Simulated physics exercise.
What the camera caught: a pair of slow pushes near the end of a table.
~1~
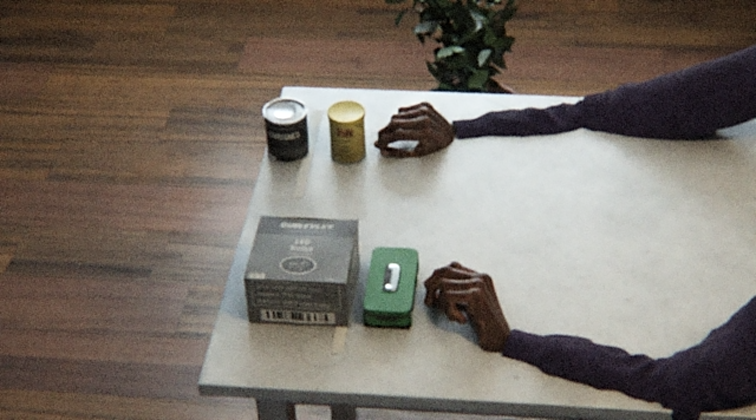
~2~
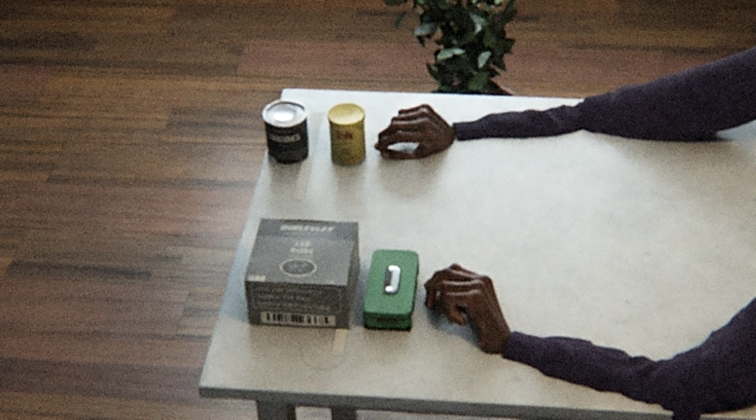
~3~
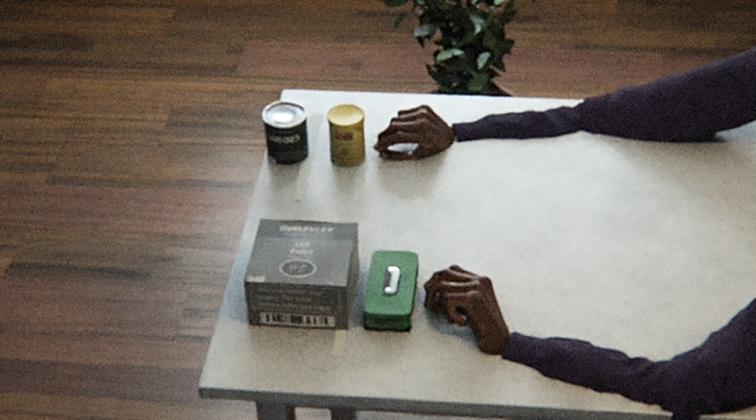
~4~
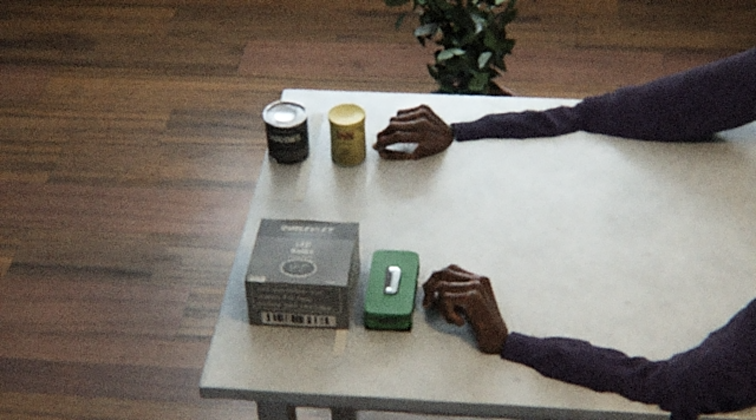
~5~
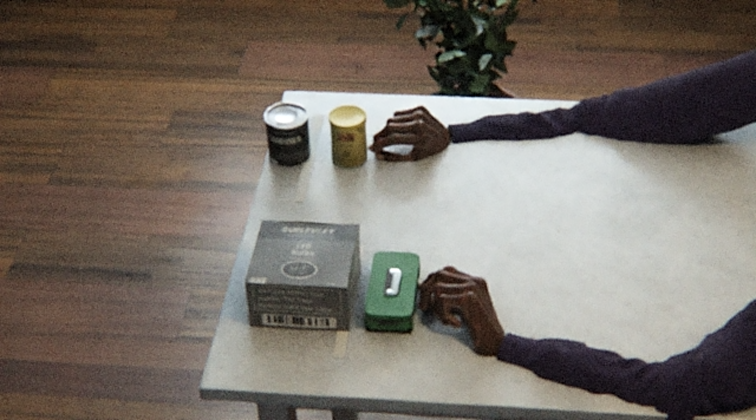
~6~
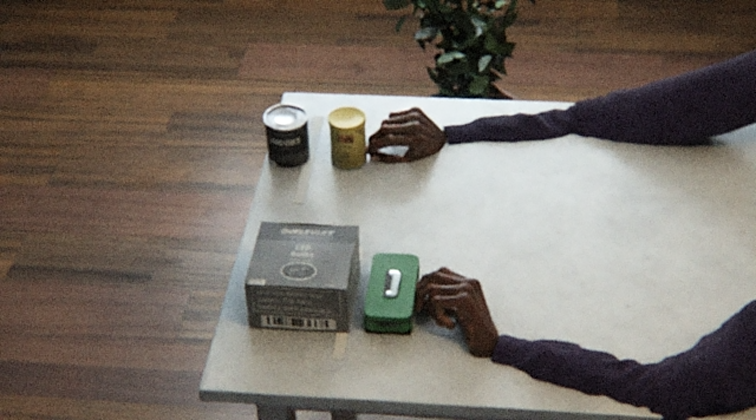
In this clip, two hands rest on a pale table beside a yellow tin and a green case, with a black pot and a grey box farther left; the hands then inch slightly left while the objects barely move.
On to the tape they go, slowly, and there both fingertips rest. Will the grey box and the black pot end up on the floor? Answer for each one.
In the end, the grey box stays up on the table; the black pot lands on the floor.
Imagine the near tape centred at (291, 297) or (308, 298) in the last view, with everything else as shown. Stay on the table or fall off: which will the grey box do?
First try, it tumbles off; second try, it tumbles off.
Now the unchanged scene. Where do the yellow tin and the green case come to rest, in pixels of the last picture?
The yellow tin at (284, 136), the green case at (320, 290).
Then, 0.88 s on from there, grey box displaced a little near (250, 274); black pot turned 24° from its first pose near (240, 142).
Then, 1.16 s on from there, grey box displaced a little near (246, 274); black pot on its way down near (211, 318).
In the end, the grey box is still on the table, near (246, 274); the black pot drops to the floor.
